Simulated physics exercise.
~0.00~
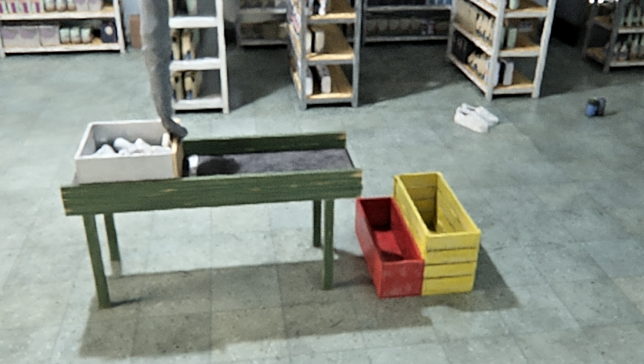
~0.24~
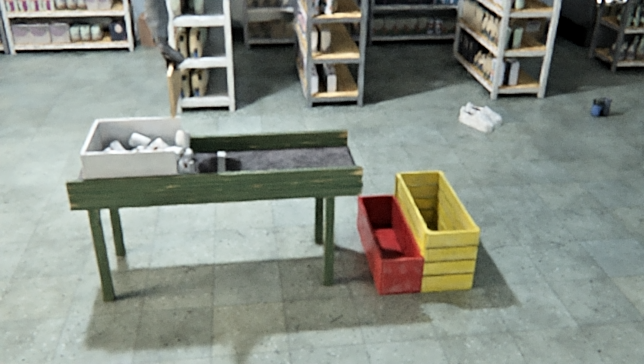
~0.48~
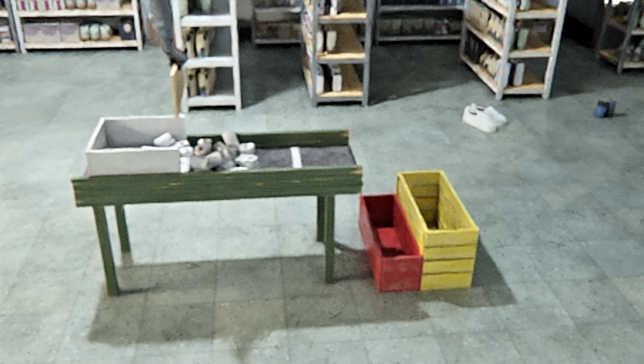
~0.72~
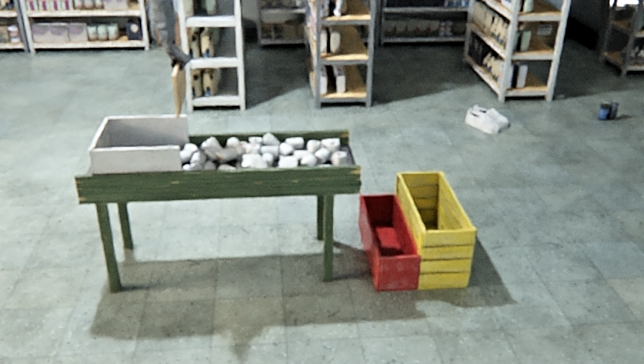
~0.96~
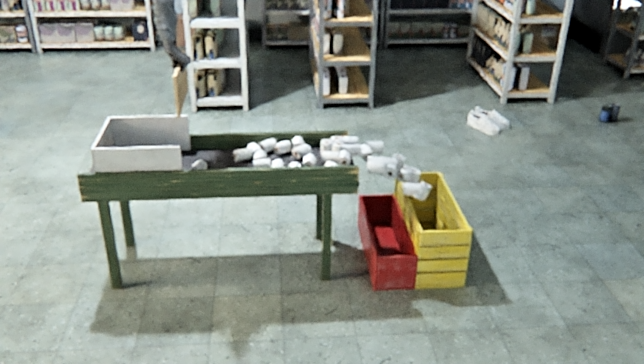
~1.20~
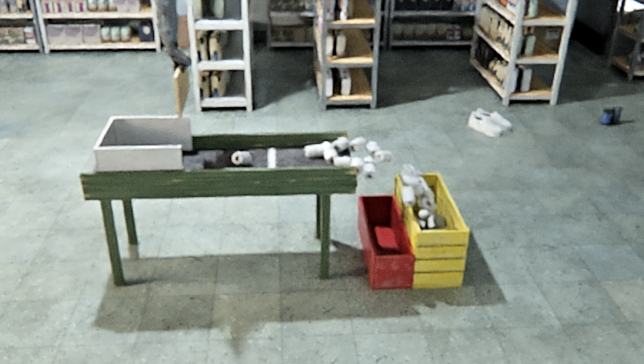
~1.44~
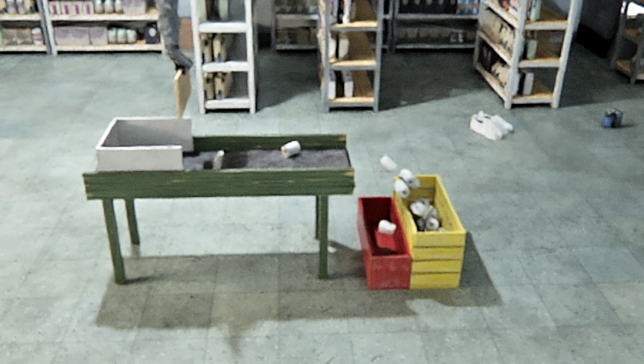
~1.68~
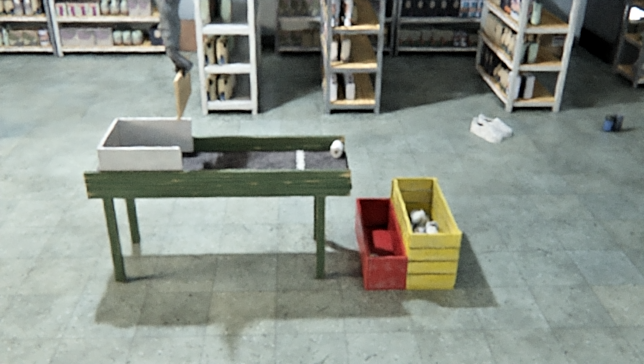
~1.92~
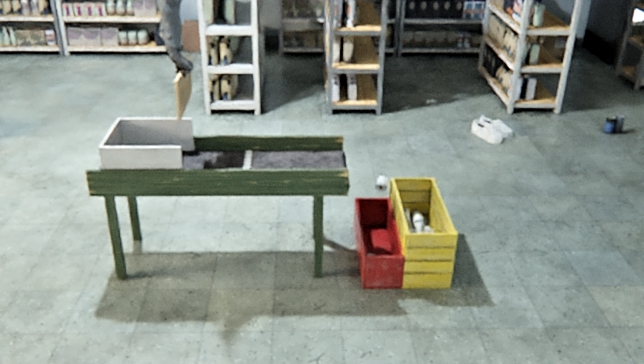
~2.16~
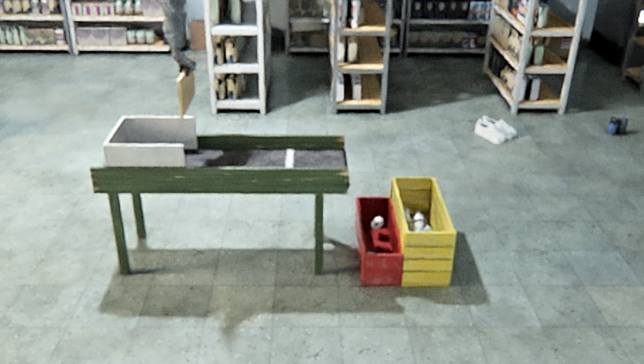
A green table's belt carries white rolls right, dropping most into the yellow box.
